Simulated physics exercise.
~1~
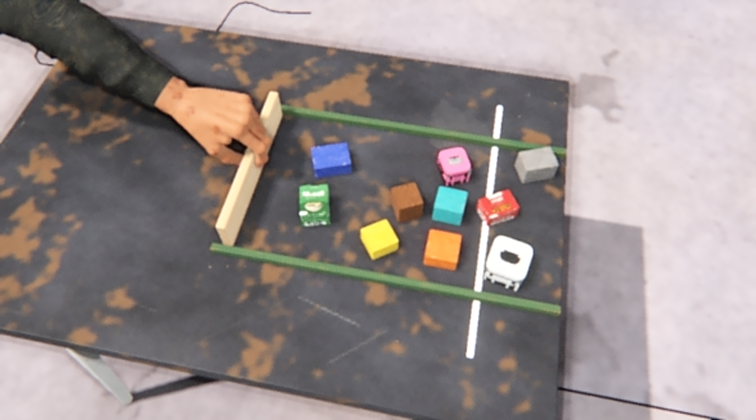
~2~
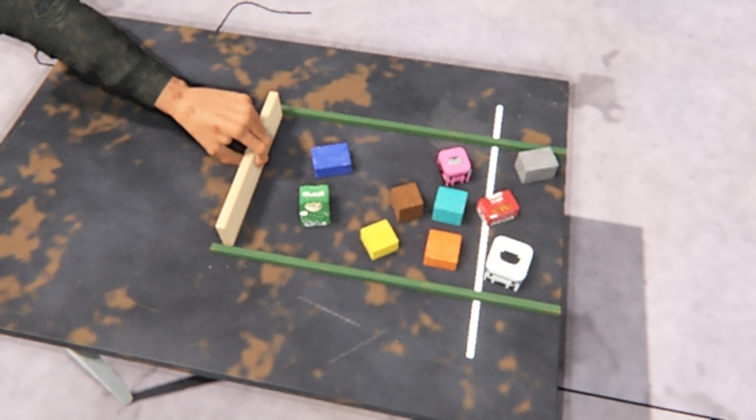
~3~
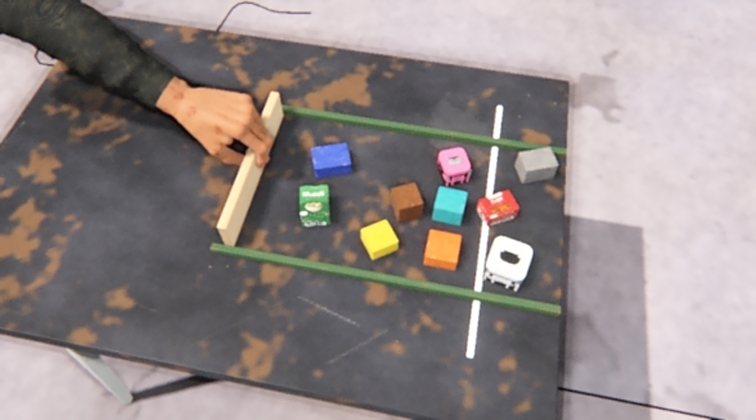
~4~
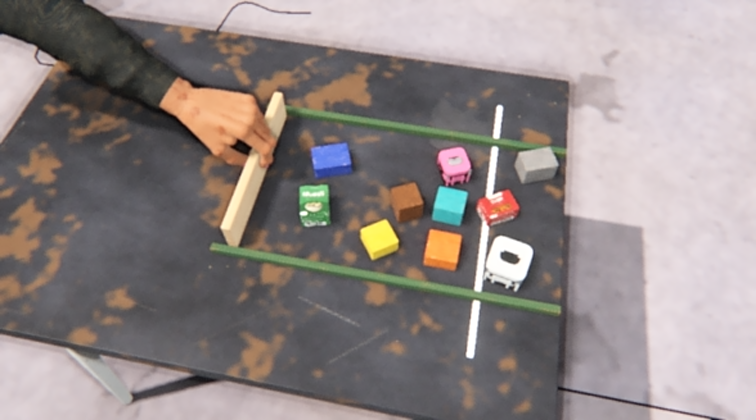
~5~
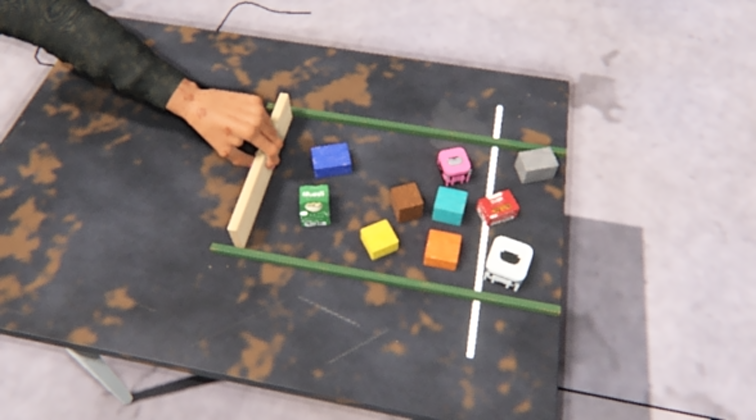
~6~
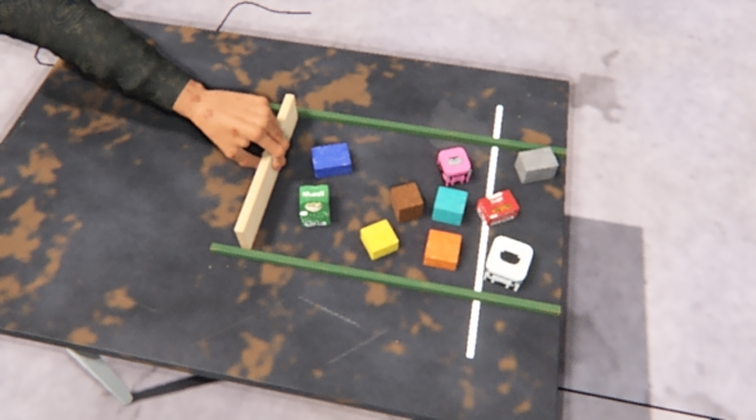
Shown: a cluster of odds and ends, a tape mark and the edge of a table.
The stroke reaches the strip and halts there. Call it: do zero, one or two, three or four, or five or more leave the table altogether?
One or two.
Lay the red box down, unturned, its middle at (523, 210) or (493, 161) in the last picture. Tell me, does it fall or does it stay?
In turn it goes down, then holds its place.
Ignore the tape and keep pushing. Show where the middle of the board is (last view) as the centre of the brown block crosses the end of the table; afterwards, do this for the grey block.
With the brown block it sits around (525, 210), with the grey block around (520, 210).
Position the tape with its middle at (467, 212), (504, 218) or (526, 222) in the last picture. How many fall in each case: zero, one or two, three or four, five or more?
So, going place by place, I'd say zero; one to two; more than four.
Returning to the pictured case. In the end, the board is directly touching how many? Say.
It's 4.
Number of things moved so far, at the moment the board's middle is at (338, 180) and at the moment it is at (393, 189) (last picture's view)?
Well, it's 2 at the first one and 5 at the second.
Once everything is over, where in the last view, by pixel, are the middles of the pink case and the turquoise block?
Pink case: About (508, 163); turquoise block: About (548, 207).
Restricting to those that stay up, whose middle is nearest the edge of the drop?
Looks like the white case to me.
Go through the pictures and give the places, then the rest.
The first picture shows grey block (536, 165); white case (508, 263); red box (498, 208); board (252, 166); tape (487, 215).
The second picture shows white case (508, 263); yellow block (380, 240).
The third picture shows red box (498, 208); pink case (454, 167).
The fourth picture shows grey block (536, 165); blue block (332, 161).
The fifth picture shows white case (508, 263); turquoise block (450, 206).
The sixth picture shows grey block (536, 165); white case (508, 263); red box (498, 208); board (269, 168); tape (487, 215).
Soon after, none off yet; grey block at rest near (536, 165); white case at rest near (508, 263); red box at rest near (498, 208).
In the end, the number that fall off is one or two; gone, red box.
